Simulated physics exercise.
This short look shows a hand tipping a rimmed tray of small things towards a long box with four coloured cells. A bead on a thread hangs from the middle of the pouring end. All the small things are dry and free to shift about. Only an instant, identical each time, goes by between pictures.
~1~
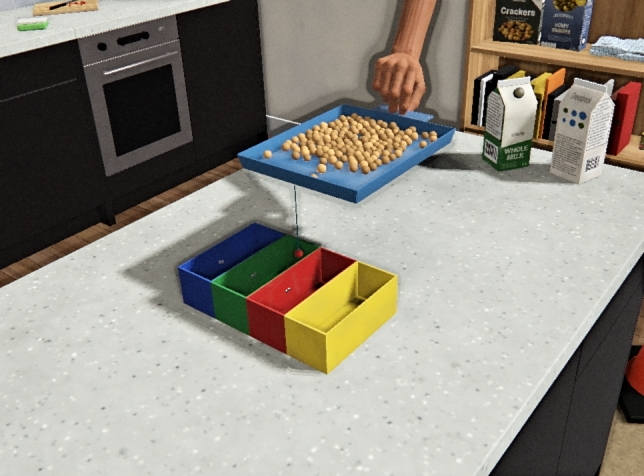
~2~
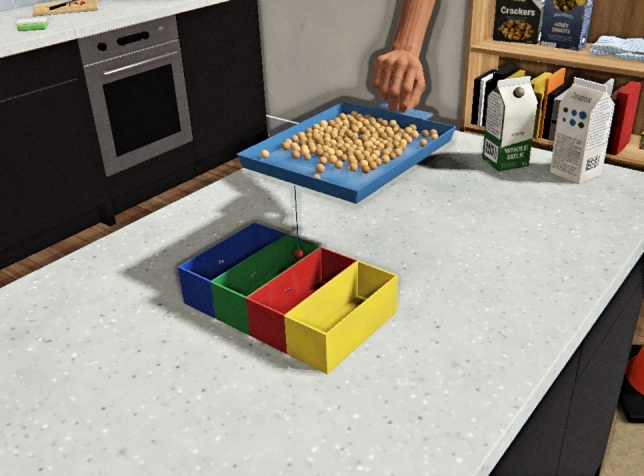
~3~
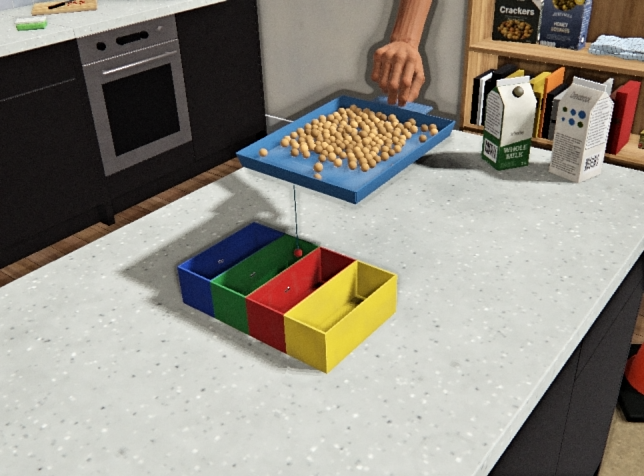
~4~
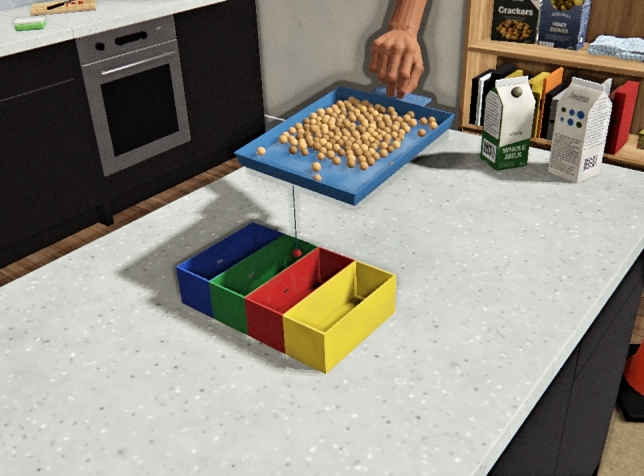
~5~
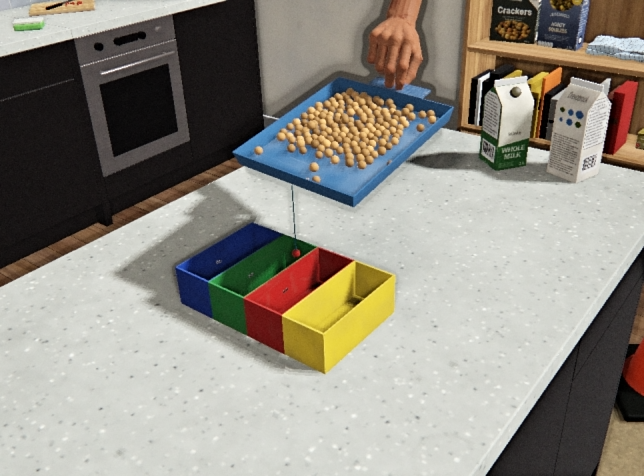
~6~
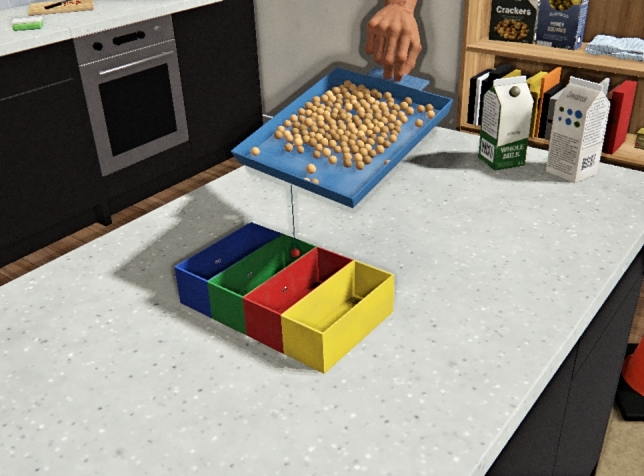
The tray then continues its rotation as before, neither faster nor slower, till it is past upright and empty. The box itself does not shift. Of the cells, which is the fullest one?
The yellow one.
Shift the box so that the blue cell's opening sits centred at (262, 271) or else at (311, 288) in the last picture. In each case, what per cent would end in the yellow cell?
That makes 0 per cent, followed by 0 per cent.
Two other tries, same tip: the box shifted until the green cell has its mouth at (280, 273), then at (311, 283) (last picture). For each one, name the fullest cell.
For the first spot the answer is that red cell, and for the second spot it is red.
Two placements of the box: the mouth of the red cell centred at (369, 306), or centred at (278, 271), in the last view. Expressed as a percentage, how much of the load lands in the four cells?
You'd see around 100 per cent and then around 50 per cent.
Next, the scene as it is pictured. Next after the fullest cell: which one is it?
That is the red cell.
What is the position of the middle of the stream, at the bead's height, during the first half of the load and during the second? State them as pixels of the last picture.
First roughly (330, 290), then roughly (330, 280).
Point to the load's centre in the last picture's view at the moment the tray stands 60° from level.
Its middle sits at about pixel (324, 167).
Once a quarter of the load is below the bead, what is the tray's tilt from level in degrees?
Tilt: Around 85 degrees.
Just after the last frame, tray tipped steeply; almost all on the tray; about a tenth in the yellow cell; just a few in the red cell; just a few falling or outside the box.
A moment on, tray tipped past a quarter turn; just a few on the tray; roughly half in the yellow cell; roughly a quarter in the red cell; just a few in the green cell; roughly a quarter falling or outside the box.
Further on, tray tipped past a quarter turn; roughly two thirds in the yellow cell; roughly a quarter in the red cell; just a few in the green cell; about a tenth falling or outside the box.
When it is over, tray tipped past a quarter turn; roughly two thirds in the yellow cell; roughly a quarter in the red cell; just a few in the green cell; not one in the blue cell; about a tenth outside the box.
